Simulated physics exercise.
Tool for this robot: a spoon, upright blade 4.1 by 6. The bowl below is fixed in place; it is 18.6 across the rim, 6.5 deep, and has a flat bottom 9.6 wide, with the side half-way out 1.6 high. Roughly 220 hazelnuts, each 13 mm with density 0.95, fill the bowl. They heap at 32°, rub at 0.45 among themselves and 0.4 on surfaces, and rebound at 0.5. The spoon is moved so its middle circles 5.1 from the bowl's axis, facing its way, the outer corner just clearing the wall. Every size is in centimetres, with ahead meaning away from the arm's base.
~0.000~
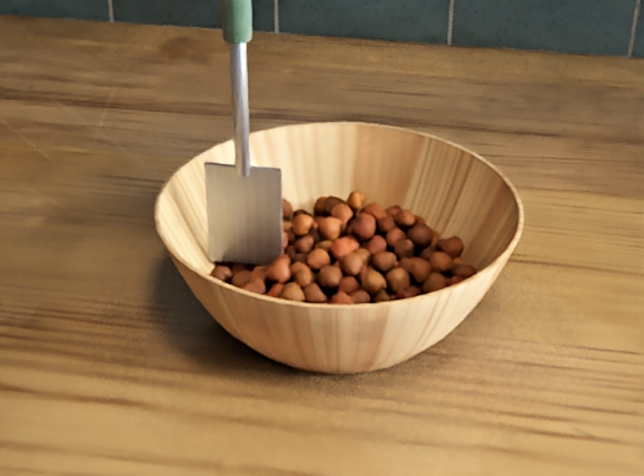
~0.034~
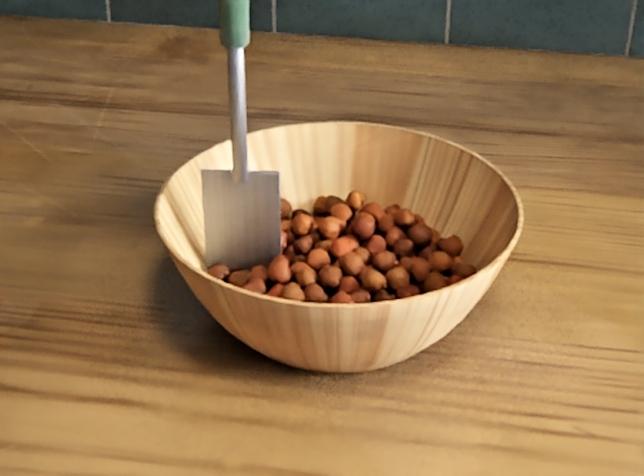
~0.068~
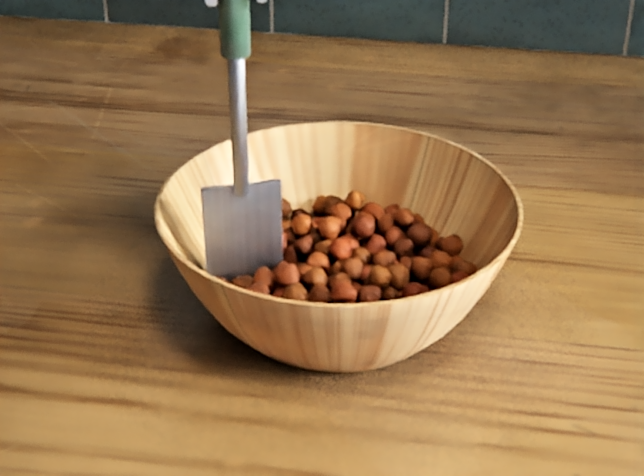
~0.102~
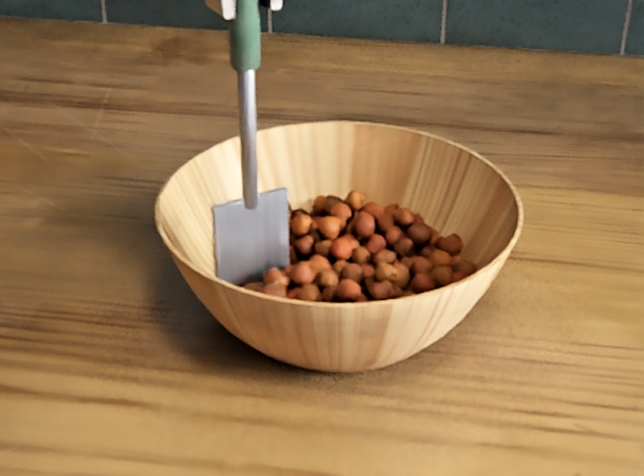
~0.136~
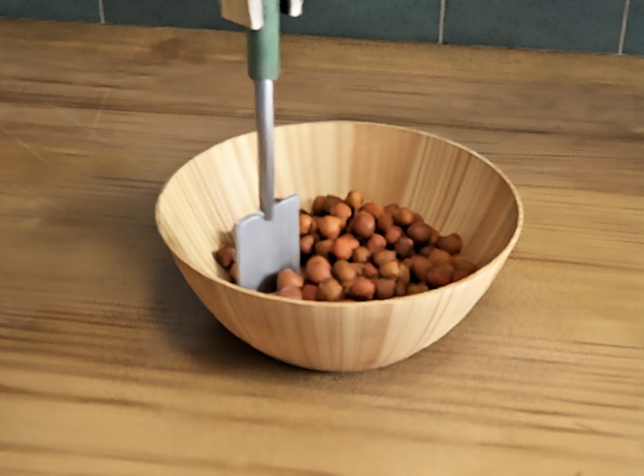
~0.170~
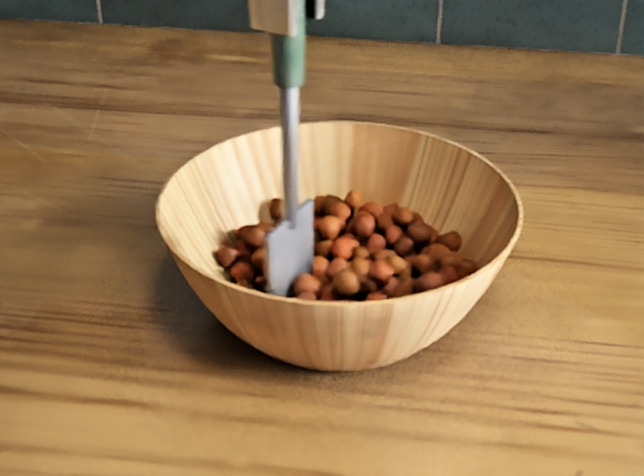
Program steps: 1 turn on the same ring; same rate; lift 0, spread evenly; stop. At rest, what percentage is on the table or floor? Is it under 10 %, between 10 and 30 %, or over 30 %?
Under 10 %.
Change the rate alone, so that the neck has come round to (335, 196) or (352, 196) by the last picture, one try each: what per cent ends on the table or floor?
Well, about 10 percent the first time and about 20 percent the second.
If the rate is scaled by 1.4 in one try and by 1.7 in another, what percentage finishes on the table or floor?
Around 15 percent on the first try and 20 percent on the second.
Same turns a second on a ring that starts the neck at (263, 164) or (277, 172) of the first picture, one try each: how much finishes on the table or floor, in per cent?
Close to 5 and 0 in a hundred.
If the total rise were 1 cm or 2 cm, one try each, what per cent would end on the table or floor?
I'd say some 0 per cent, and some 0 per cent.
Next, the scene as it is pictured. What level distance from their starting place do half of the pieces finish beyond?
Near 7 cm.
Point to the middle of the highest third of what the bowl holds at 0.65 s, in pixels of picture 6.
Centre, approx.: (261, 197).
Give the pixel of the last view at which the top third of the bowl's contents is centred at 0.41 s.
That third sits centred at about (428, 213).
After 0.41 s, 182° round, highest piece 8 above the table; 217 in the bowl, 2 in flight or on the tool.
After 0.65 s, 295° round, highest piece 8 above the table; 212 in the bowl, 7 on the table or floor.
After 0.97 s, 0° round, highest piece 7 above the table; 209 in the bowl, 10 on the table or floor.
After 1.67 s, 0° round, highest piece 7 above the table; 209 in the bowl, 10 on the table or floor.
At rest, 209 in the bowl, 10 on the table or floor. That is 5 % on the table or floor.
